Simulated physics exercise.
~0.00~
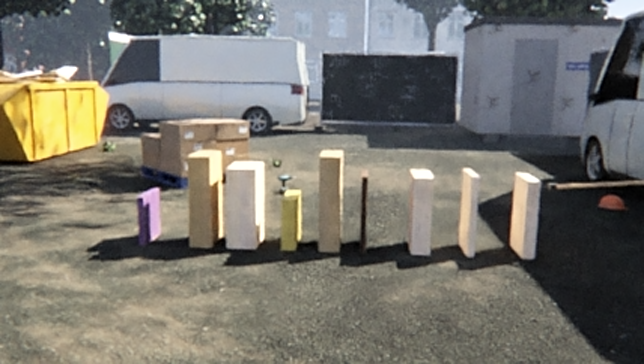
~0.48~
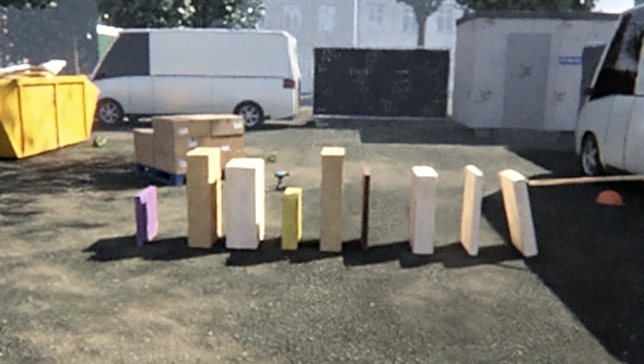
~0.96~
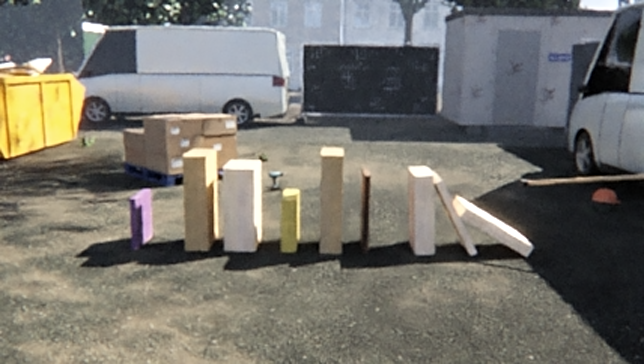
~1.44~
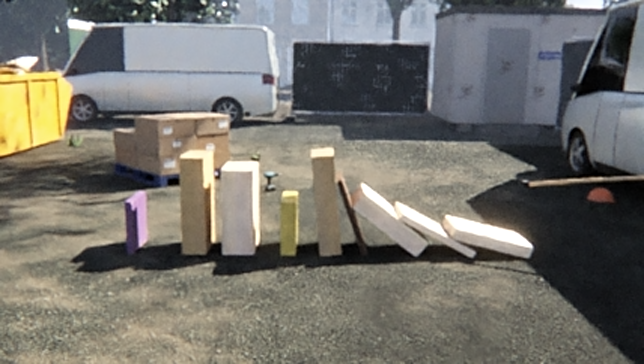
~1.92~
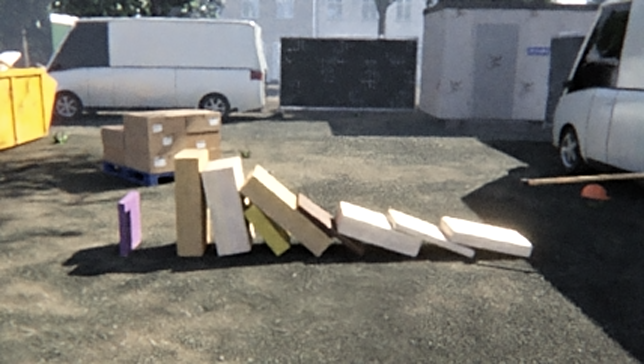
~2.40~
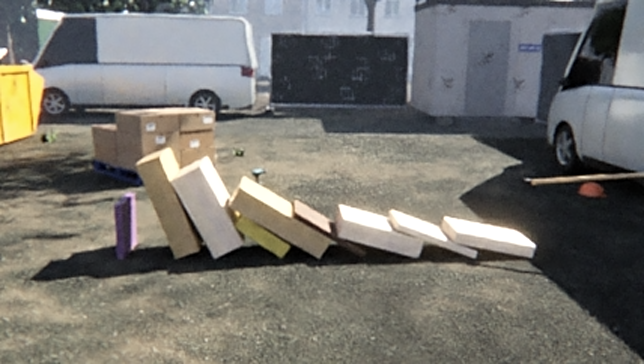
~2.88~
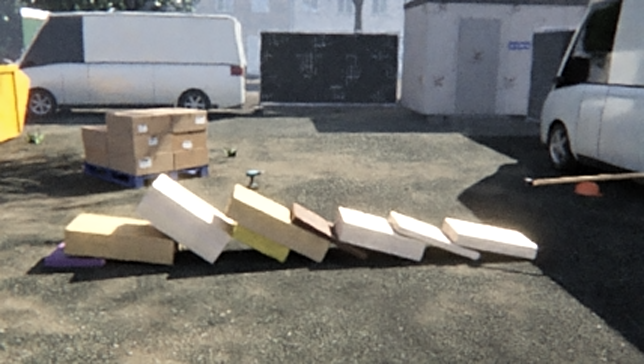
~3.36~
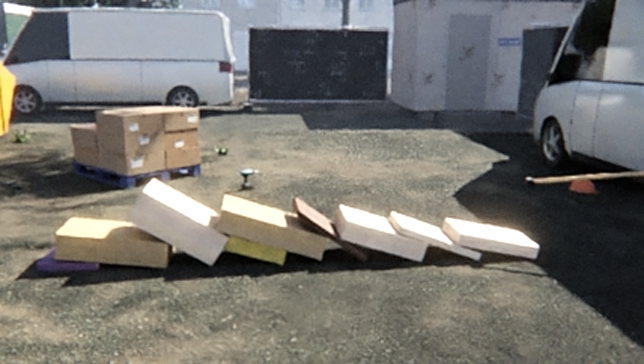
The rightmost of nine upright boards standing in a row in a yard tips left, and the others topple one after another toward the purple board at the far left, which falls last, leaving every board down, several leaning on their neighbours.
